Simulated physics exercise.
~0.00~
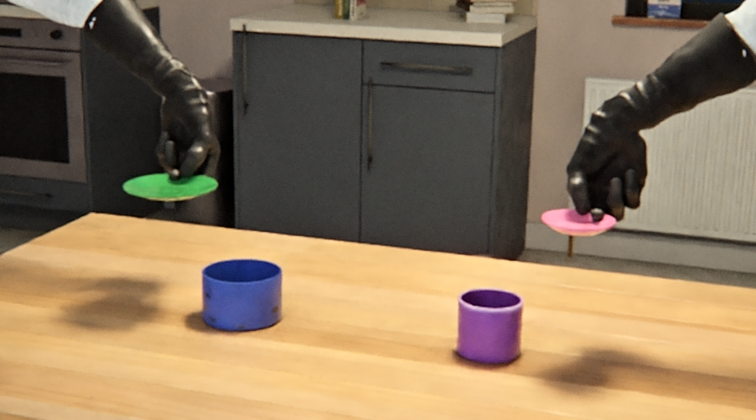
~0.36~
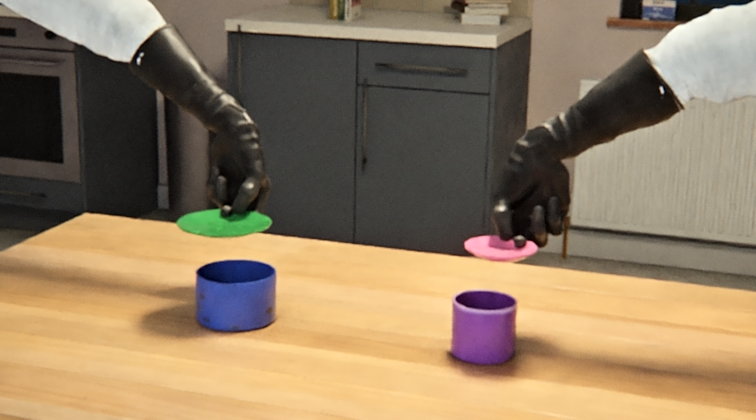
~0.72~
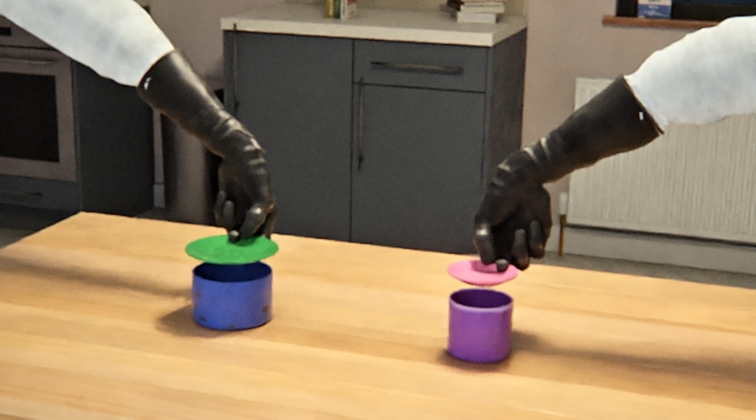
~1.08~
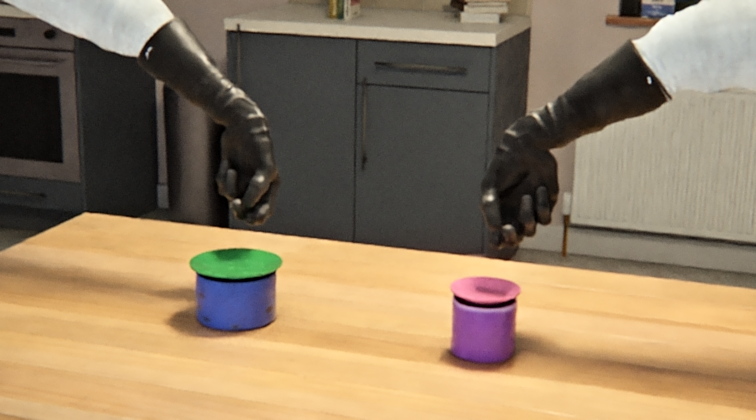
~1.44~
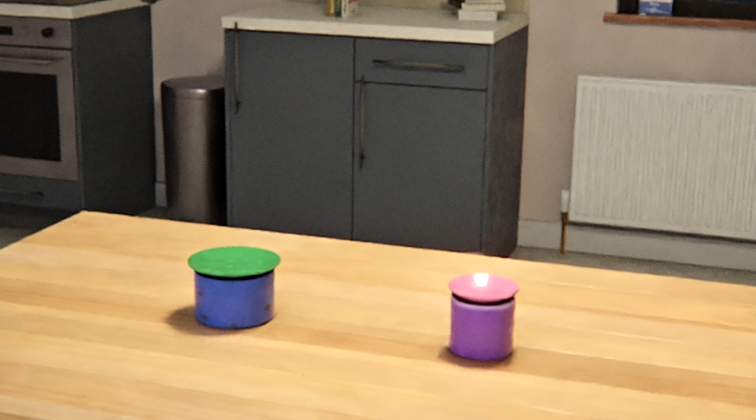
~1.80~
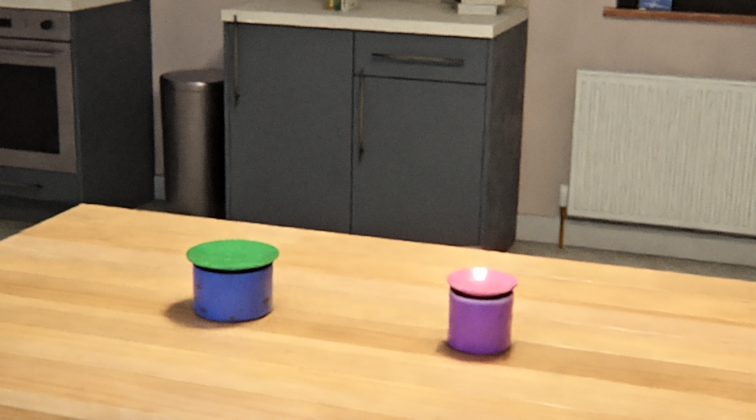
Two black-gloved hands lowering a green disc onto a blue container and a pink disc onto a purple one, then withdrawing, leaving both covered.
